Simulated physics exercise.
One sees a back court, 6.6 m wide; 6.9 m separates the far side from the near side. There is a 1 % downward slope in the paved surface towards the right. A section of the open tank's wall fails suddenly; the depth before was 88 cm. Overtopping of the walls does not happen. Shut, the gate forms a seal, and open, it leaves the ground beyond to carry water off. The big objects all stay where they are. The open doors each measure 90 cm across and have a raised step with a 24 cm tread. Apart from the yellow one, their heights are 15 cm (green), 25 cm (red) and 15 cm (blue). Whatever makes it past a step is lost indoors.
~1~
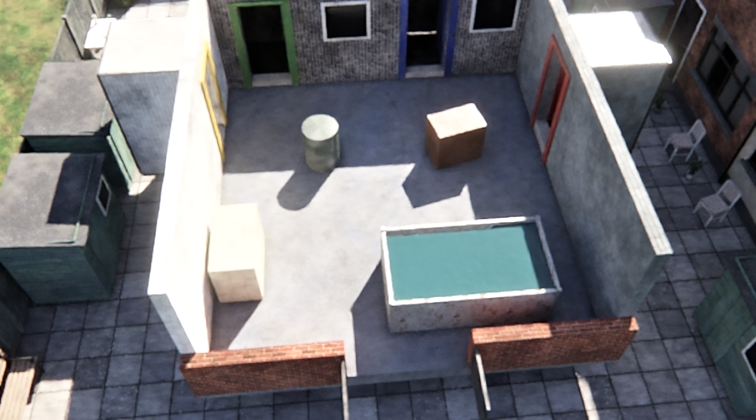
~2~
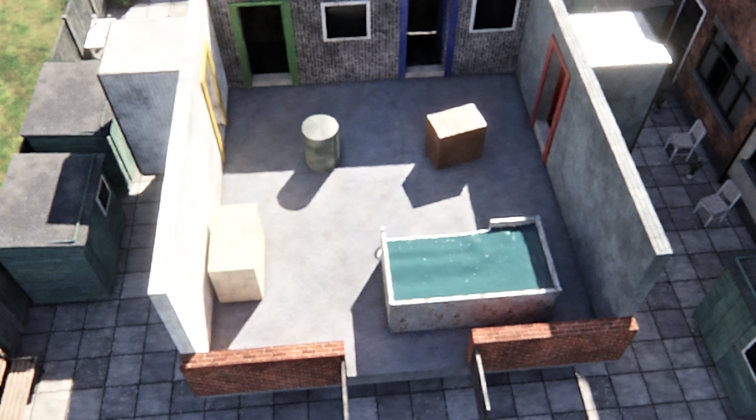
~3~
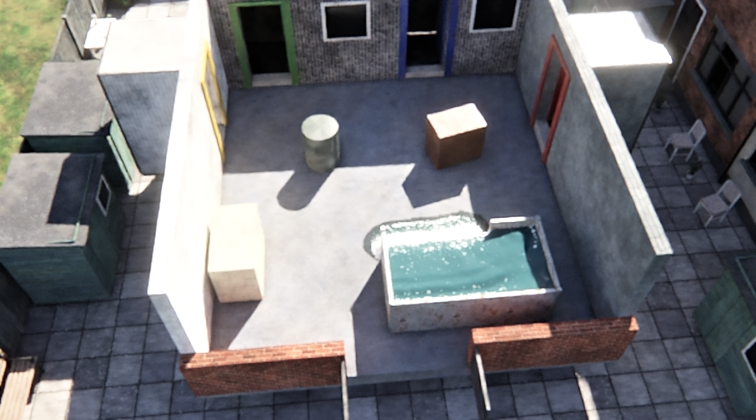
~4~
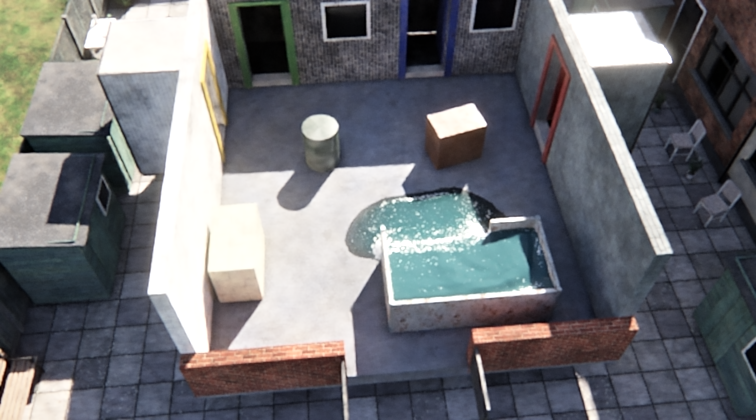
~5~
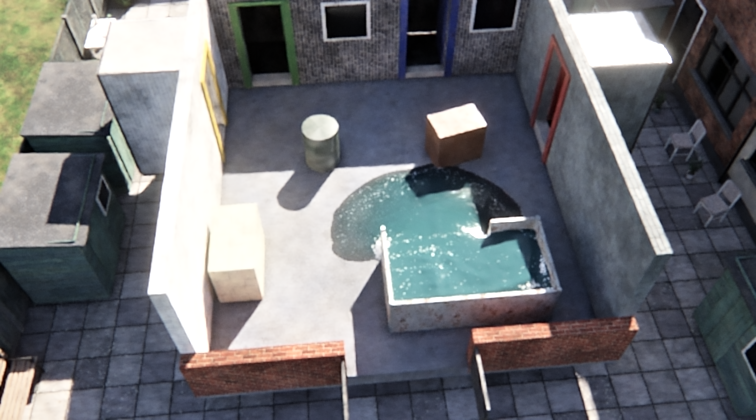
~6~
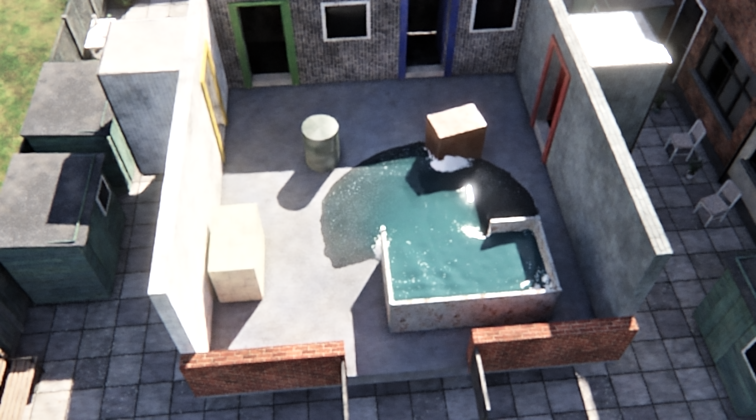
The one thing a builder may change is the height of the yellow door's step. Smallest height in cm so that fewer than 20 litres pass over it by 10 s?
I would say 15 cm.
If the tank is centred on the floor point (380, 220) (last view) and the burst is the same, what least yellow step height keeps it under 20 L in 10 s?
Close to 17 cm would do it.
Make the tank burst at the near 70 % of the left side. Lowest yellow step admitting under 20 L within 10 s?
You'd want it roughly 8.0 centimetres tall.
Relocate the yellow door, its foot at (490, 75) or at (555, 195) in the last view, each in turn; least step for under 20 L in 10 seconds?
Minimums: Roughly 18 cm and 10.5 cm.
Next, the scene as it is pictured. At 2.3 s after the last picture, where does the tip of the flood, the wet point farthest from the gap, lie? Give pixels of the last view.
Pixel close to (229, 89).
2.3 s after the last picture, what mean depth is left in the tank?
Around 21 cm deep on average.
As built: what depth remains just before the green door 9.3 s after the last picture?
You'd measure close to 8.0 cm there.
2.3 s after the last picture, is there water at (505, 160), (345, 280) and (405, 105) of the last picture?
In order: Soaked, untouched, soaked.
Then, 0.7 s after the last picture water covers 40 % of the floor, deepest (46 cm) near (446, 173); it has not reached the yellow door.
Then, 2.3 s after the last picture water covers 65 % of the floor, deepest (34 cm) near (229, 89); 12 cm at the yellow door, 7 litres in over its 9 cm step.
Then, 9.3 s after the last picture water covers 95 % of the floor, deepest (16 cm) near (554, 208); 7 cm at the yellow door, 72 litres in over its 9 cm step.
At the yellow door as built, the water peaked near 21 cm, 2.9 s after the last picture.
Run again over the same 10 s with other heights there, 26 litres in over 14 cm, 7 litres over 19 cm. The limit of 20 litres is kept from about 15 cm up.
